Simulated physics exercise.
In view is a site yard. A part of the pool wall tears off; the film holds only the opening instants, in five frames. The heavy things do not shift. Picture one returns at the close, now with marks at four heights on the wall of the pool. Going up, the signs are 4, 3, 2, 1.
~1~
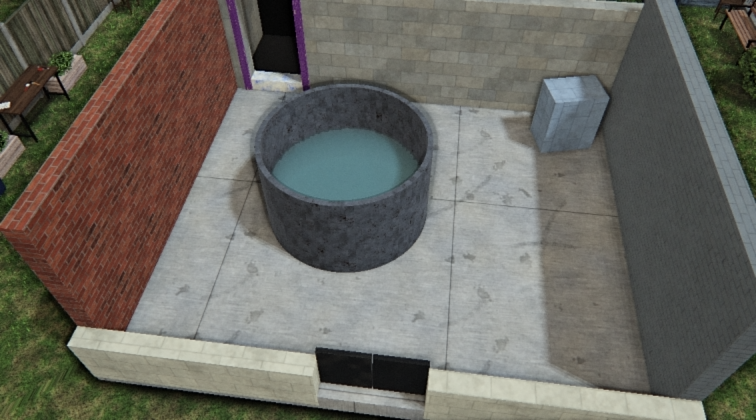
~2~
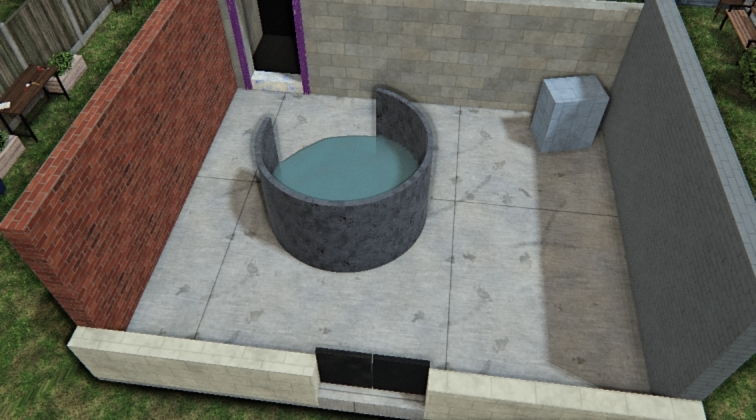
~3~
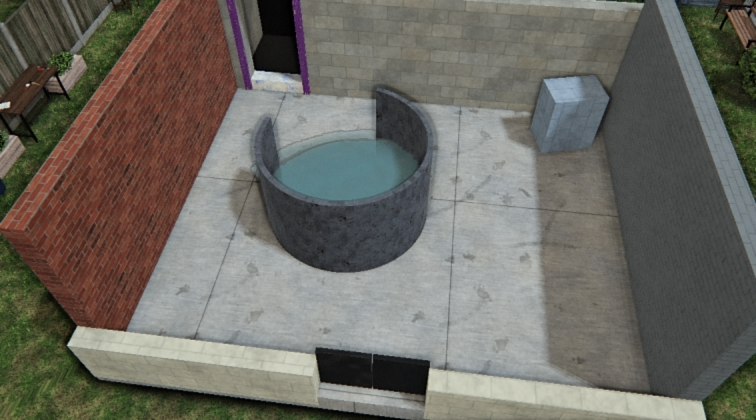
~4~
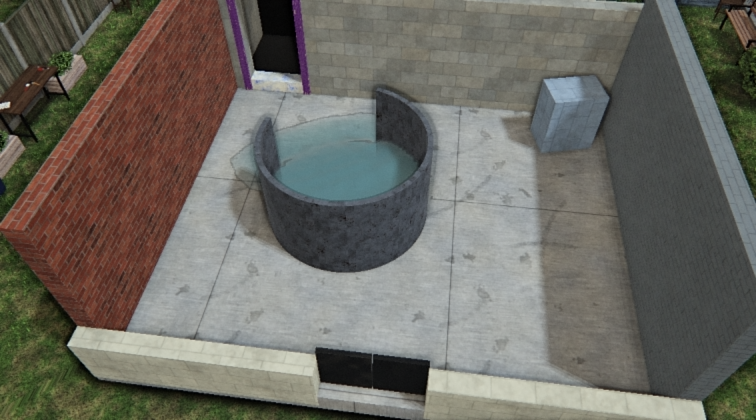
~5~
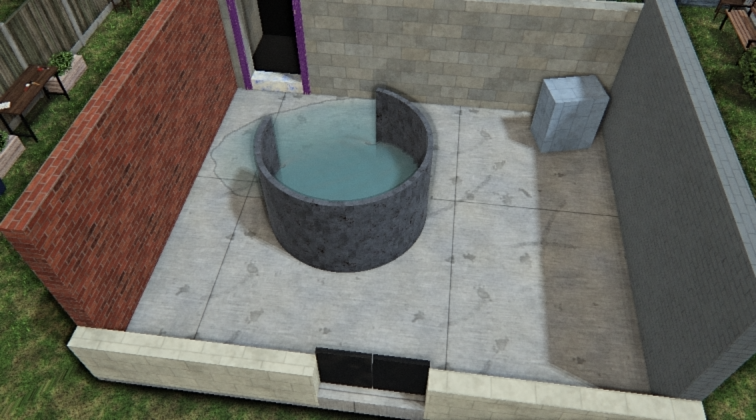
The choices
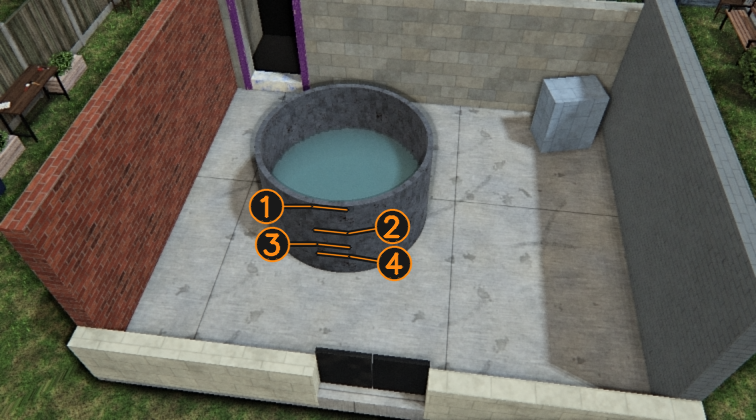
A round dark grey stone pool of blue-green water stands left of centre on a pale concrete yard, seen from above by a still camera. A red brick wall rises on the left, a grey wall on the right, with a purple-framed doorway behind, a pale metallic box at back right and a dark shut gate in front. The pool's back section vanishes, and water spreads out through the gap across the ground behind and leftward.
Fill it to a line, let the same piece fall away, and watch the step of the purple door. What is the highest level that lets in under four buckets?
I would pick level 4.
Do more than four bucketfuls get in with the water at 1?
Yes, it does.
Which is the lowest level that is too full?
3.
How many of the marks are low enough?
One of the four.
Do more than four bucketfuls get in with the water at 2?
Yes.
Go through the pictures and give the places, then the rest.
The first frame shows water in the pool at rest, its middle at (347, 179); foot of the purple doorway at (278, 91); shut gate at (373, 360).
In the second frame, water covers 2 % of the ground, its front hidden from here.
In the third frame, water covers 4 % of the ground, its front hidden from here.
In the fourth frame, 9 % of the ground under water, visible out to (237, 160).
In the fifth frame, 15 % of the ground under water, visible out to (219, 156).
In orange, 1 at (328, 208); 2 at (331, 231); 3 at (332, 245); 4 at (333, 254); from the bottom up 4, 3, 2, 1.
Choosing 1, dozens of bucketfuls pour in.
Choosing 2, dozens of bucketfuls pour in.
Choosing 3, about 9 bucketfuls get in.
Choosing 4, a bucket or two gets in.
